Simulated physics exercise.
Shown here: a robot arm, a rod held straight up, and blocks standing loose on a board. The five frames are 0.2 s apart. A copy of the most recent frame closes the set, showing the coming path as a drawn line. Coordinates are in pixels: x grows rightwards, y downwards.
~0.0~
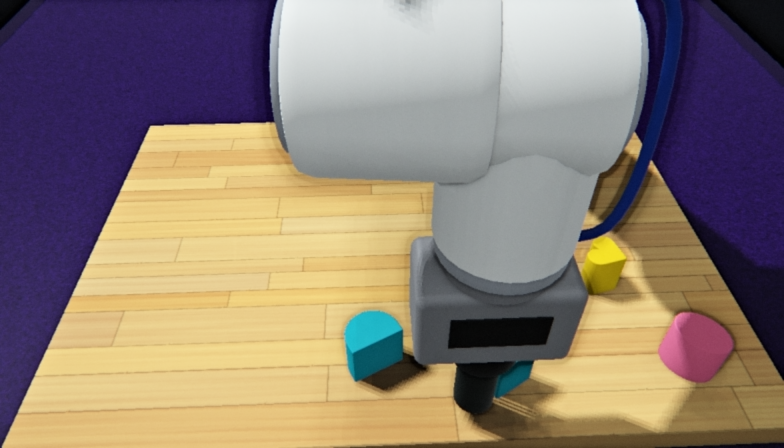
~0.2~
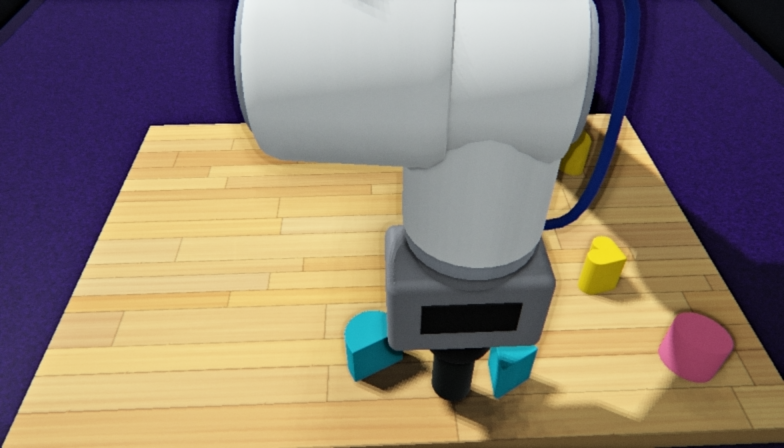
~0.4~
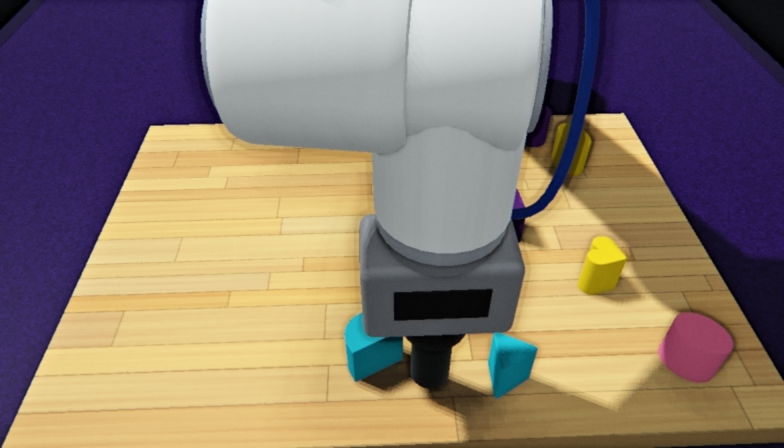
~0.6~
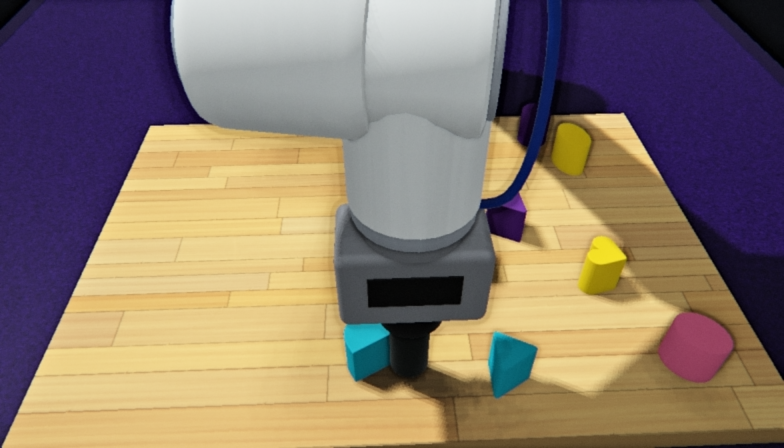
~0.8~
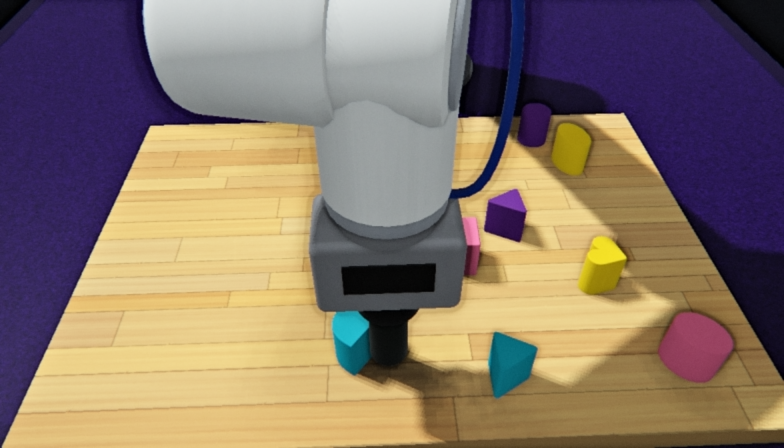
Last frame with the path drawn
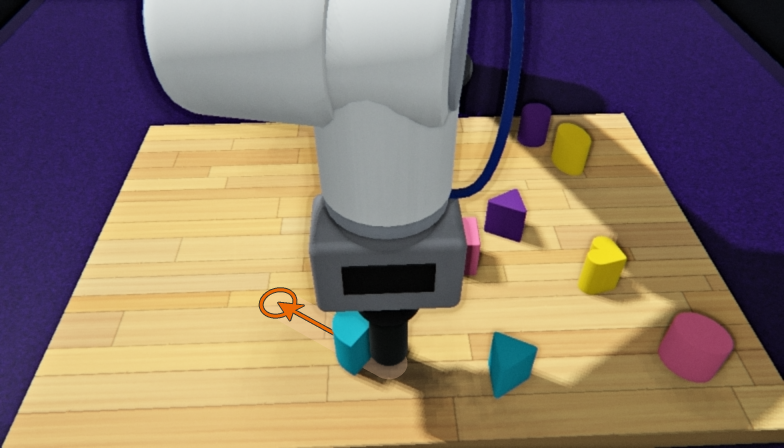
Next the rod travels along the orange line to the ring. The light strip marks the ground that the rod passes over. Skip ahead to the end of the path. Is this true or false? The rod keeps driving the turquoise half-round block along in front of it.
That claim is true.
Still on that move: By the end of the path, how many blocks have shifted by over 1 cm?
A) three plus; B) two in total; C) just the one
C - just the one.
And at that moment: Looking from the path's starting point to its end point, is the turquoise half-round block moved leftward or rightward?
The shift goes left.
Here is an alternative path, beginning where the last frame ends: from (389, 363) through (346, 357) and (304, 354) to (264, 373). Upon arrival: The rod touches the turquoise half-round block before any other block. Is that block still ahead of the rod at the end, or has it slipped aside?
My answer is that the turquoise half-round block has slipped off.
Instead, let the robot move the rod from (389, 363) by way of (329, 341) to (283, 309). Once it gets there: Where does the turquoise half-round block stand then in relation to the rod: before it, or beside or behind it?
The turquoise half-round block won't leave the front of the rod.
Drawn move, from (389, 363) to (278, 303).
On the path given first. One third of the way, rod (348, 329); turquoise half-round block (313, 303), turned 20° anticlockwise.
Two thirds of the way, rod (311, 309); turquoise half-round block (273, 287), turned 35° anticlockwise.
At the end, rod (275, 290); turquoise half-round block (236, 275), turned 50° anticlockwise.
